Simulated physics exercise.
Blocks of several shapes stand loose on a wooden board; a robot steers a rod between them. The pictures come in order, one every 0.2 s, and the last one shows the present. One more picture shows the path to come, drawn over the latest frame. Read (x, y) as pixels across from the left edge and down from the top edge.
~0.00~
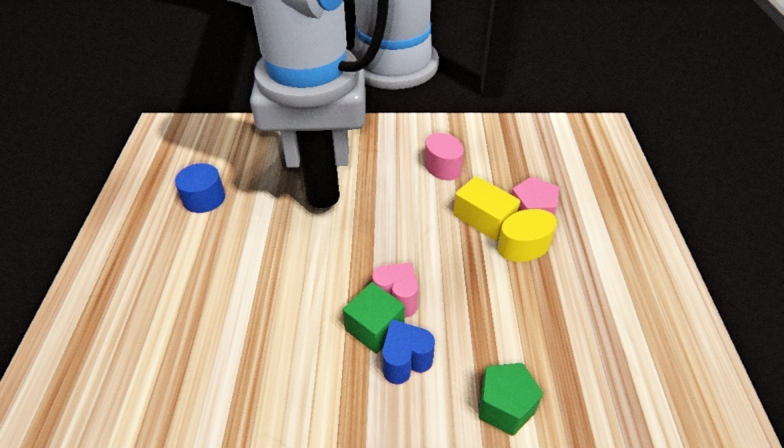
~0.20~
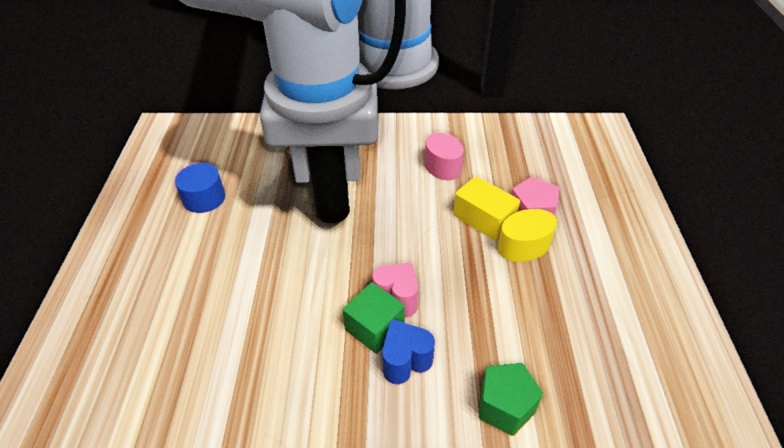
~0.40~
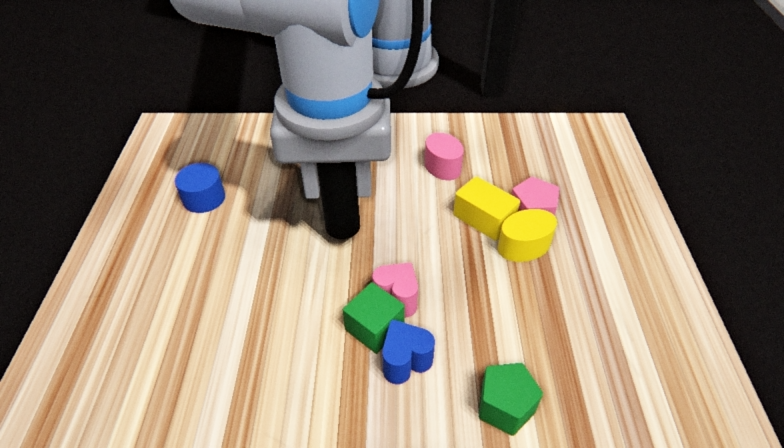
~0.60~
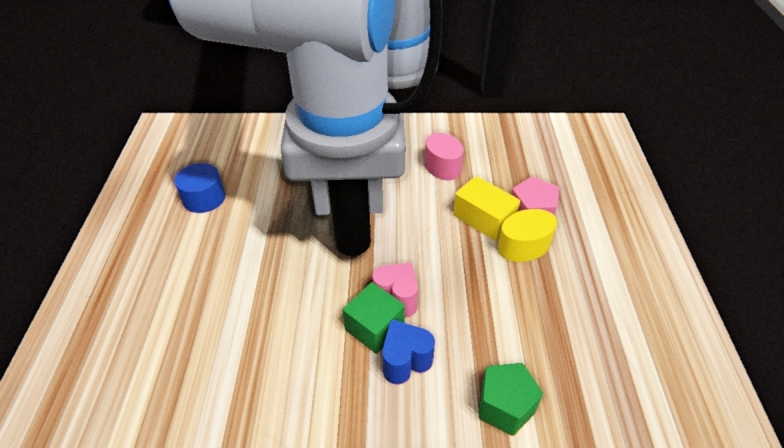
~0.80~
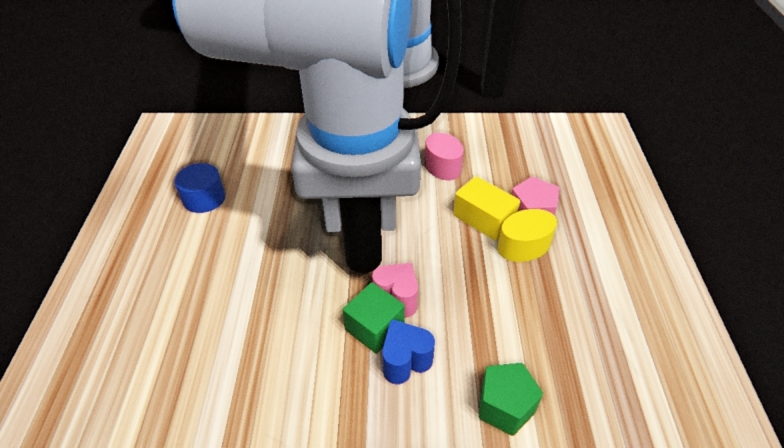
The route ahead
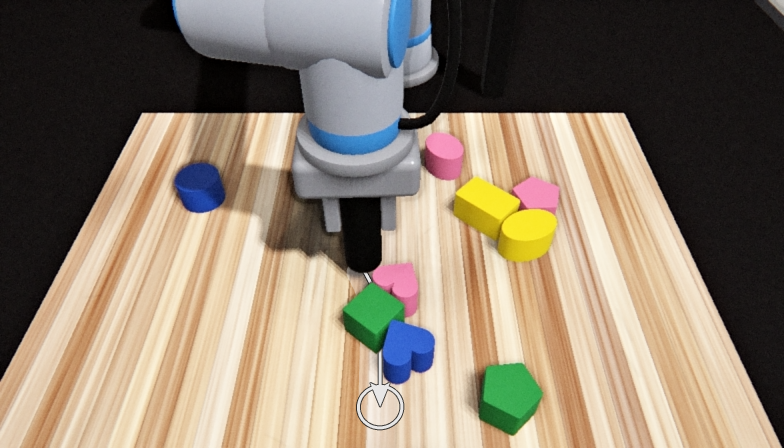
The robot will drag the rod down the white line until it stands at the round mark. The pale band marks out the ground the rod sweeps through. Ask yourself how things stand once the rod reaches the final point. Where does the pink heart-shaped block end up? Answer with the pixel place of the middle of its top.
So, by the moment the path ends, you'll find the top centre of the pink heart-shaped block at (420, 304).
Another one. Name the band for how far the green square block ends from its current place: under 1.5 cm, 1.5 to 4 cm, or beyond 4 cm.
It falls in the over 4 cm band.
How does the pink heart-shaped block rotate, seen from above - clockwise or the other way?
The answer is counter-clockwise.
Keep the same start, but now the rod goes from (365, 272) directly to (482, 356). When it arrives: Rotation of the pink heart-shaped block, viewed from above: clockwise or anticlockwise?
Its rotation is counterclockwise.
Drawn move, from (365, 272) through (380, 331) to (380, 407).
The first path, step by step. One third of the way, rod at (379, 298); green square block at (371, 332), turned 15° clockwise; pink heart-shaped block at (419, 297), turned 50° anticlockwise; blue heart-shaped block at (415, 359), turned 35° anticlockwise.
Two thirds of the way, rod at (380, 343); green square block at (356, 378), turned 45° clockwise; pink heart-shaped block at (420, 304), turned 80° anticlockwise; blue heart-shaped block at (418, 376), turned 85° anticlockwise.
At the end, rod at (380, 396); green square block at (338, 415), turned 100° clockwise; pink heart-shaped block at (420, 304), turned 80° anticlockwise; blue heart-shaped block at (425, 388), turned 105° anticlockwise.
